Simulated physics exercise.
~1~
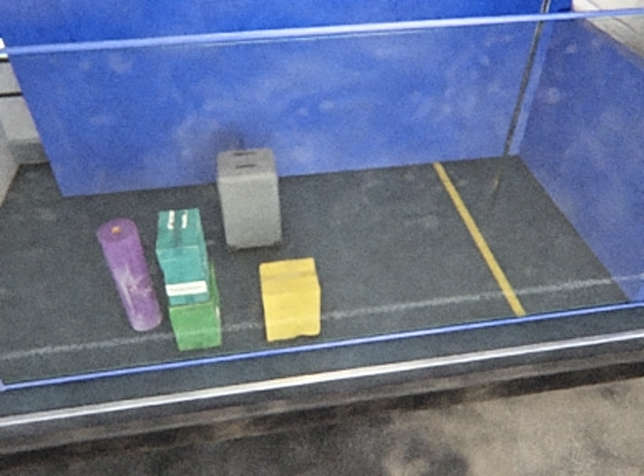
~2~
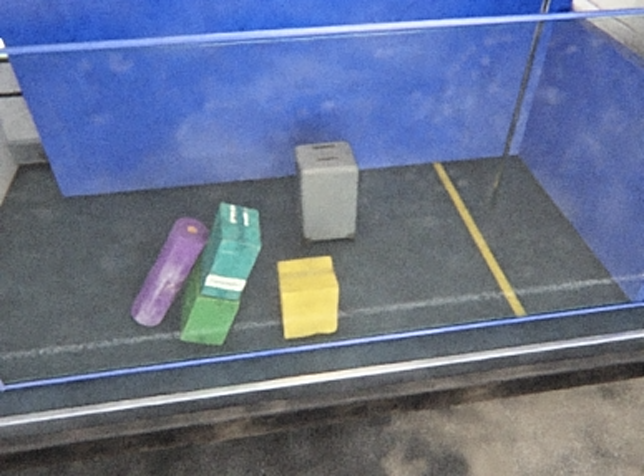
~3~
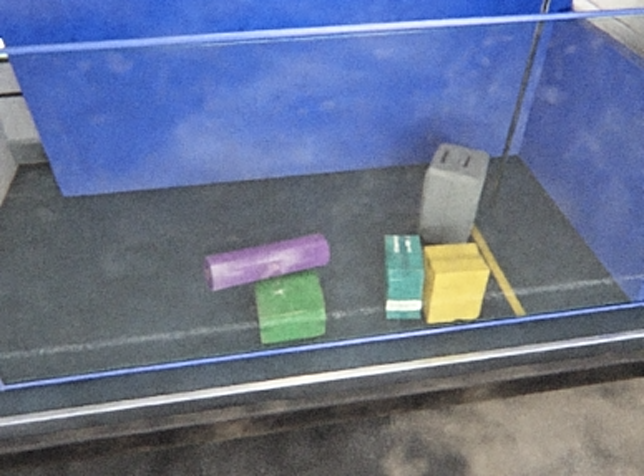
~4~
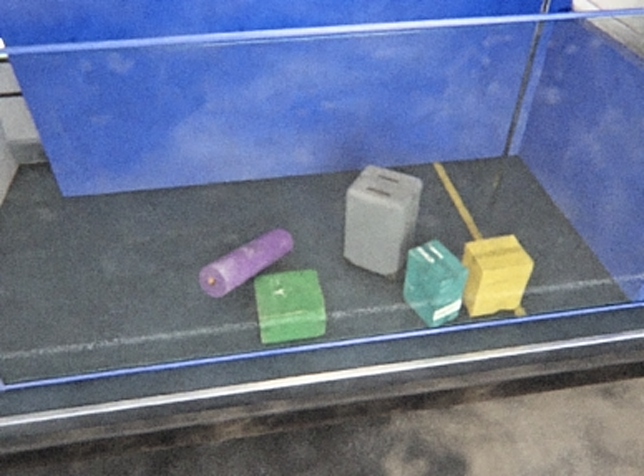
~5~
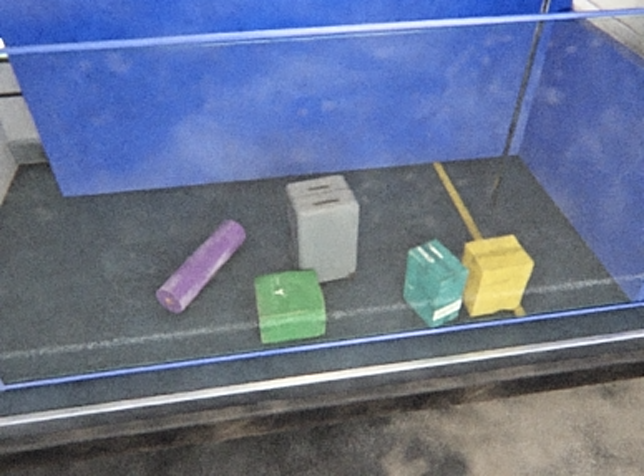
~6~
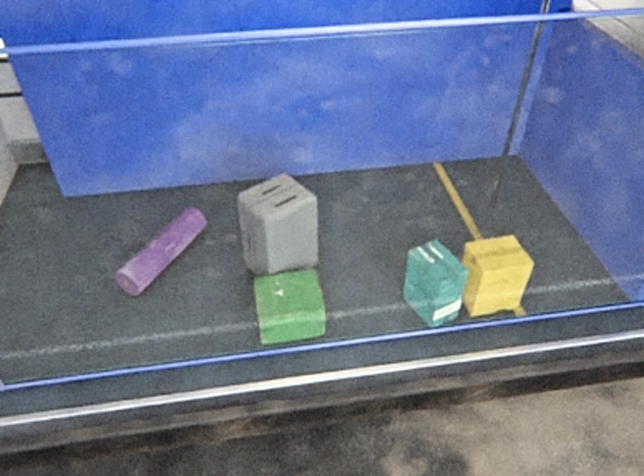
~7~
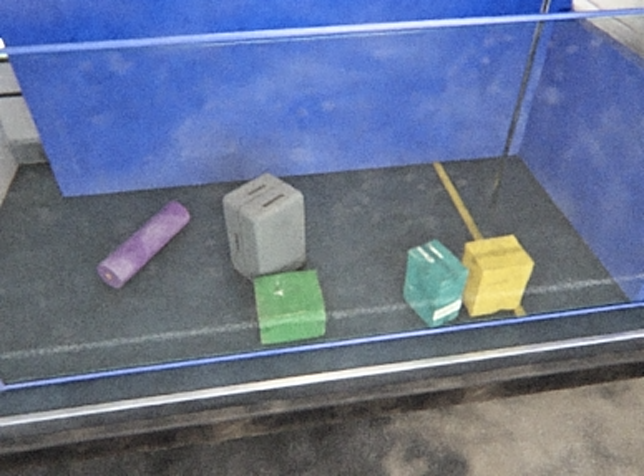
In a blue-walled bay with a dark floor, a grey case and several coloured blocks shift right as a purple roll and green block topple; the case and roll then drift back left, while the green, teal and yellow blocks come to rest short of the yellow line.
